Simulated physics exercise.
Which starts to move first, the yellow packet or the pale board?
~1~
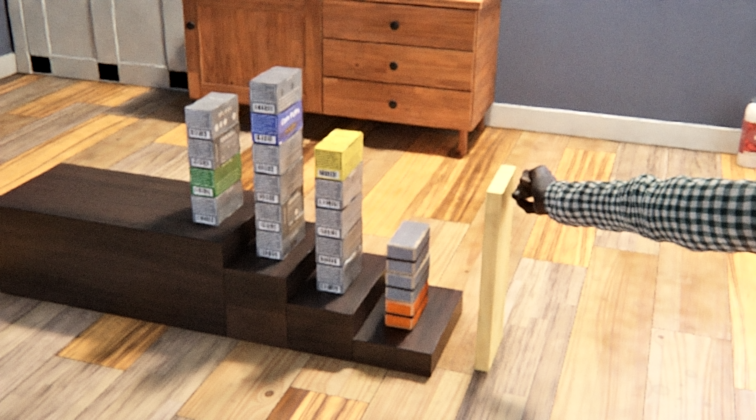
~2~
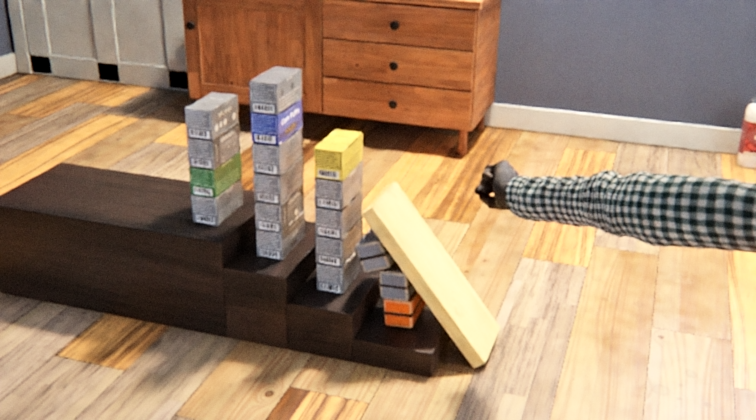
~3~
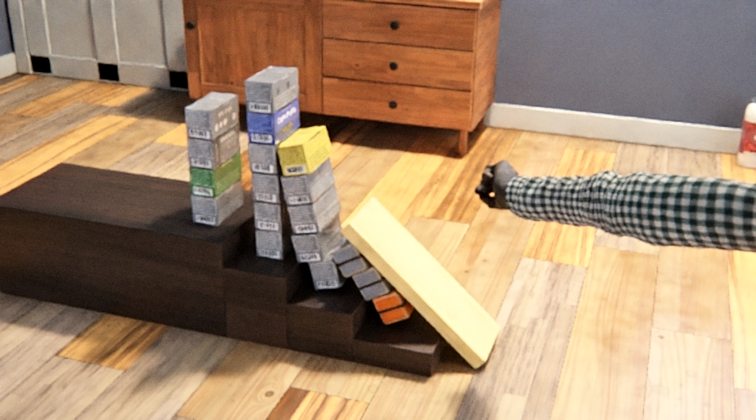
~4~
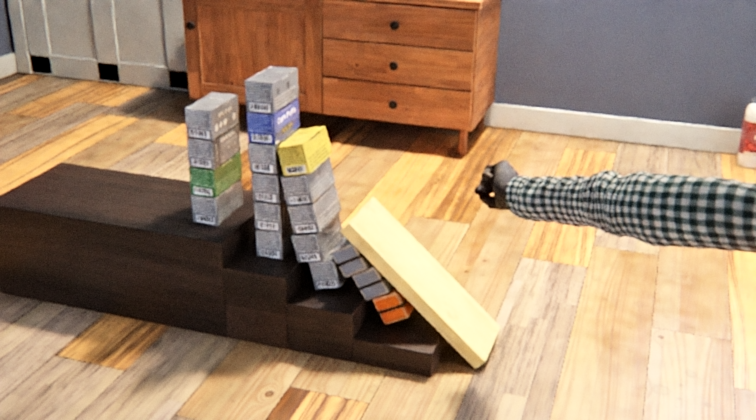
The pale board starts to move first, tipping left onto the shortest stack, and the yellow packet shifts left only after that.
